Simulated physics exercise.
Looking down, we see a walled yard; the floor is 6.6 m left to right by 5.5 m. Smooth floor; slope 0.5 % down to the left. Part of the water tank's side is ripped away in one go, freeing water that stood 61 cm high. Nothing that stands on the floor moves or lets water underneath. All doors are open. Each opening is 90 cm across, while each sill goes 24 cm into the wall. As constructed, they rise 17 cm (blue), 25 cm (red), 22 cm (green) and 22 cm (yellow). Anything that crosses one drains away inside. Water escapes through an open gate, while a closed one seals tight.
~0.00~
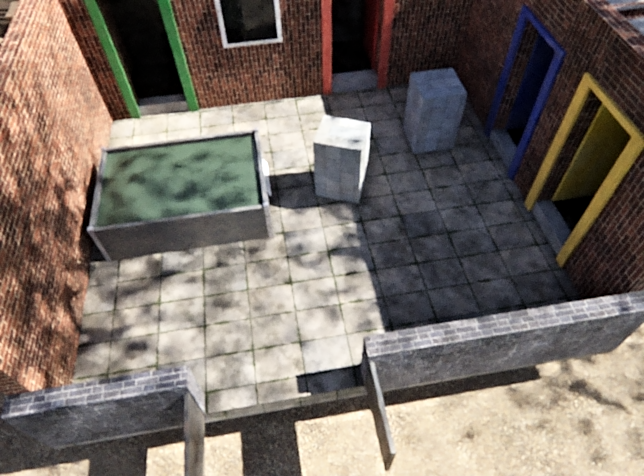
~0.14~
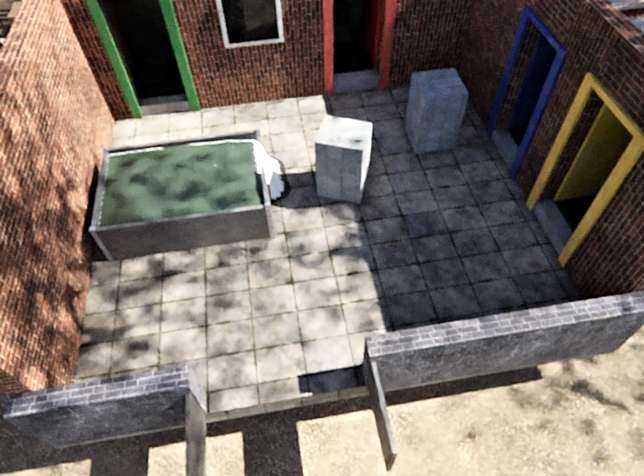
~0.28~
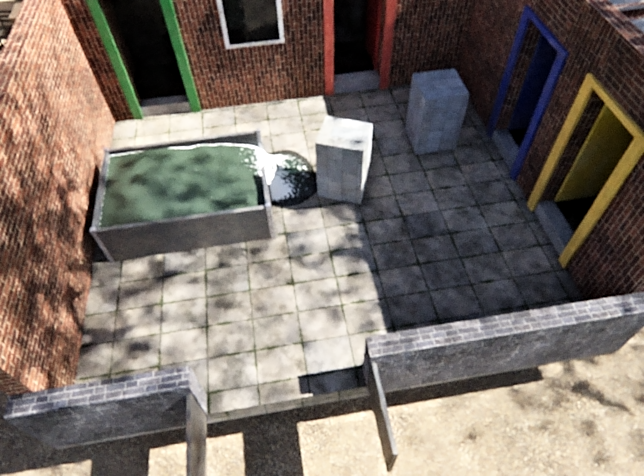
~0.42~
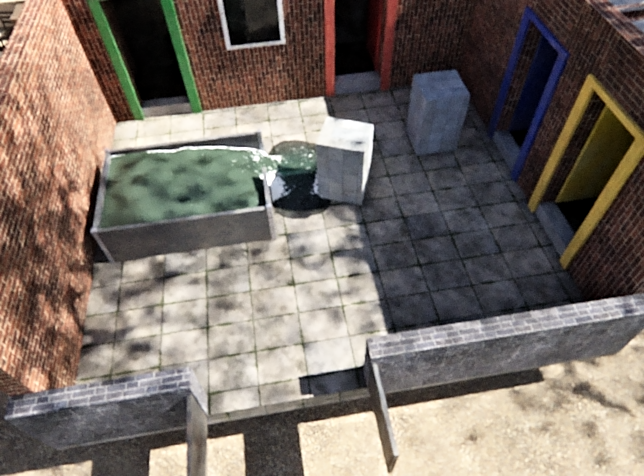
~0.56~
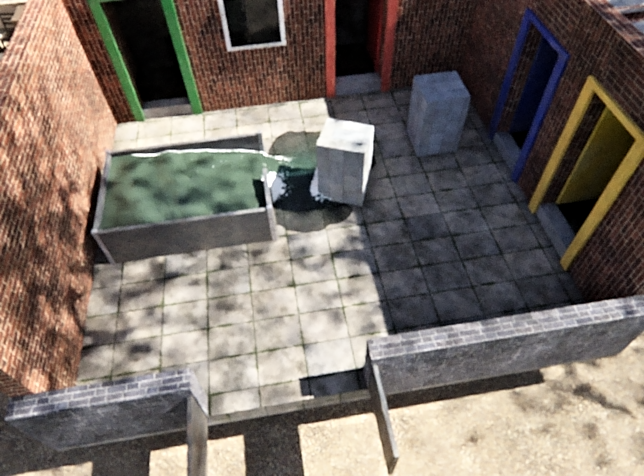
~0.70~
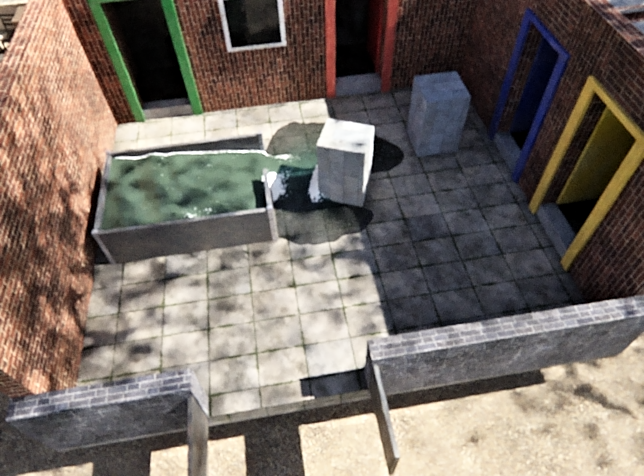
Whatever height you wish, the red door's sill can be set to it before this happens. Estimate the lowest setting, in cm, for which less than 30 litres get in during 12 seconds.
Around 16 cm.
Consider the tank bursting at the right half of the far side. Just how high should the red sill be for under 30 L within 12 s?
That way, roughly 7.0 cm.
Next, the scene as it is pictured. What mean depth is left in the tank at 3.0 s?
Averaged depth comes out at about 33 cm.
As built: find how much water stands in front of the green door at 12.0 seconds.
It comes to about 5.0 centimetres deep.
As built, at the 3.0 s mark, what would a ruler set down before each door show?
Blue door 5 cm, red door 20 cm, green door 0 cm, yellow door 1 cm.
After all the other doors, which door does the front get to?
Last in order comes the green door.
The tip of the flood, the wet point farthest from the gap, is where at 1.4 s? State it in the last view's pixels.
Pixel close to (437, 104).
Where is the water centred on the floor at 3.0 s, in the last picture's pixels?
(281, 182) or so.
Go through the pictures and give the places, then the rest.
In the first frame, still water, 61 cm deep, in the water tank at (182, 180); the red door at (356, 42) is dry.
In the second frame, the gap is at (262, 169), the front 0.3 m out at (284, 193); the back of the water tank holds 61 cm.
In the third frame, the front is at (313, 184), 0.8 m from the gap at (263, 172); 0.7 m2 of floor is wet, 61 cm left at the back.
In the fourth frame, water pours out at (264, 174) and has run 1.3 m, to a hidden place; about 8 cm deep outside, 61 cm at the back.
In the fifth frame, the gap is at (264, 175), the front 1.7 m out at a hidden place; the back of the water tank holds 61 cm.
In the sixth frame, the gap is at (264, 175), the front 2.3 m out at (398, 157); the back of the water tank holds 61 cm; the red door at (360, 46), 2.9 m from the gap, is still 1.1 m from the nearest water.
After 1.4 s water covers 25 % of the floor, deepest (42 cm) near (318, 184); 2 cm at the red door, 0 litres in over its 25 cm sill.
After 3.0 s water covers 50 % of the floor, deepest (34 cm) near (458, 89); 20 cm at the red door, 0 litres in over its 25 cm sill.
After 12.0 s water covers 100 % of the floor, deepest (12 cm) near (105, 205); 7 cm at the red door, 0 litres in over its 25 cm sill.
At the red door as built, the water arrived by 1.4 s and peaked near 22 cm at 2.4 s.
Run again over the same 12 s with other heights there, 58 litres in over 13 cm, 15 litres over 18 cm. The limit of 30 litres is kept from about 16 cm up.
